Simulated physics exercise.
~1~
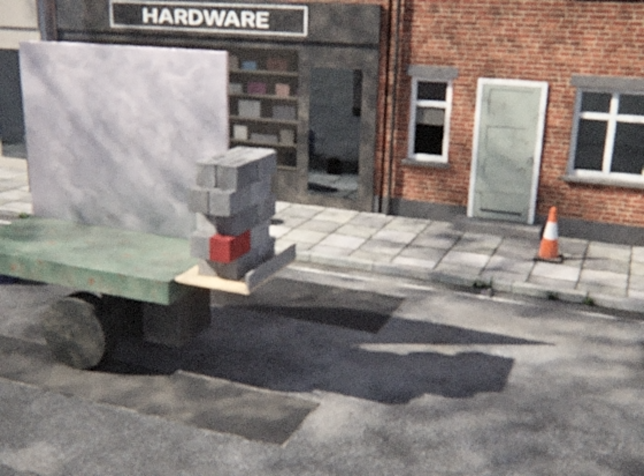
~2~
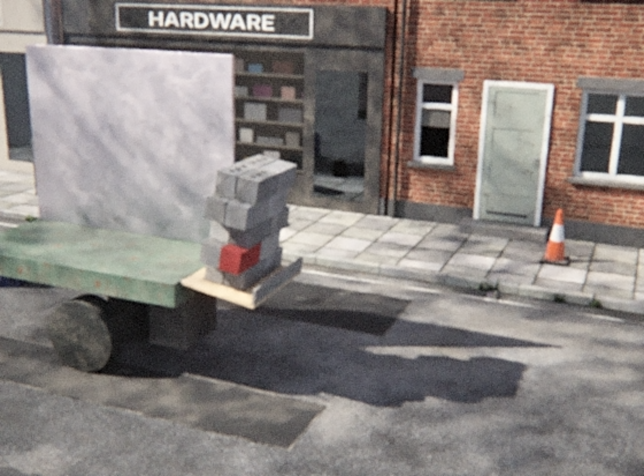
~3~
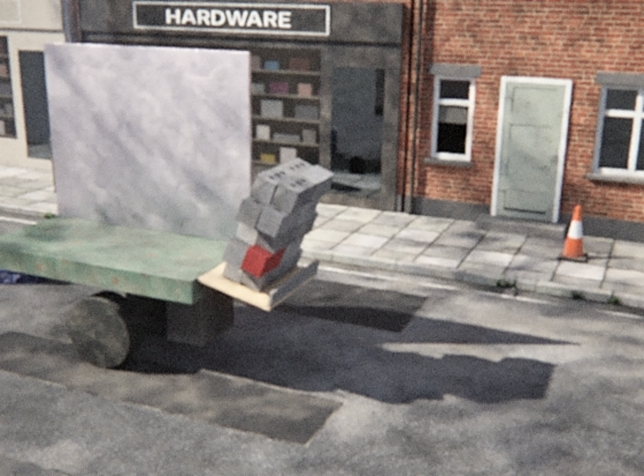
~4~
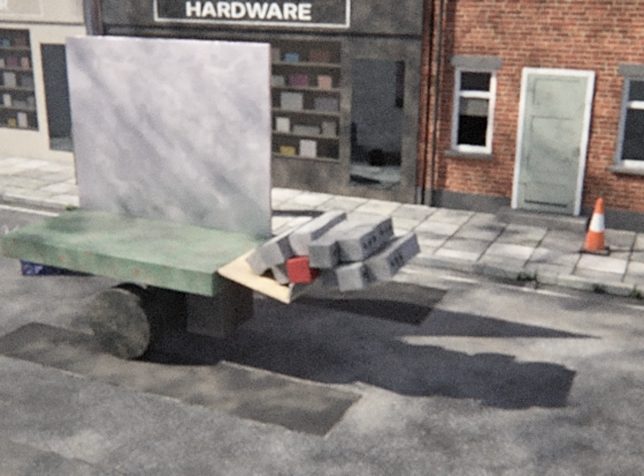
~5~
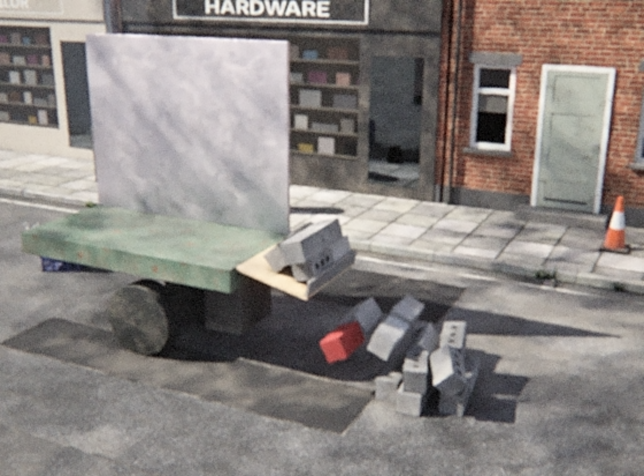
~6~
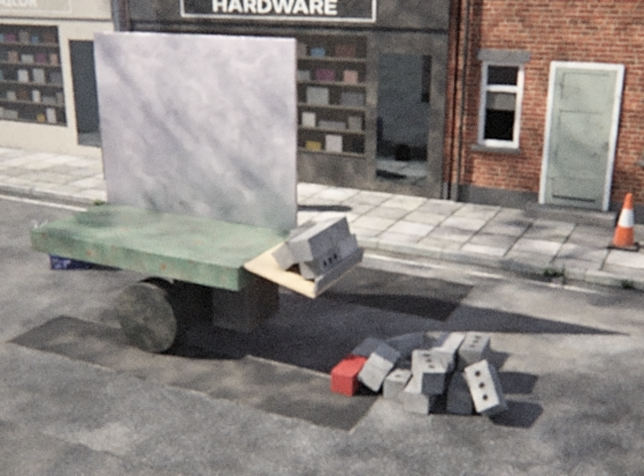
On a street in front of a hardware shop and a brick house, seen from across the road and slightly above, a green flatbed lorry holds a tall pale panel. Grey concrete blocks and one red block are stacked on the wooden tail lift at its right end, with a traffic cone on the pavement beyond. The platform's outer edge sinks, and the stack leans right, then topples over the lip. Most of the blocks tumble onto the road, the red one among them. A few grey blocks stay on the tilted platform, while the rest lie heaped below, the red one at the left.
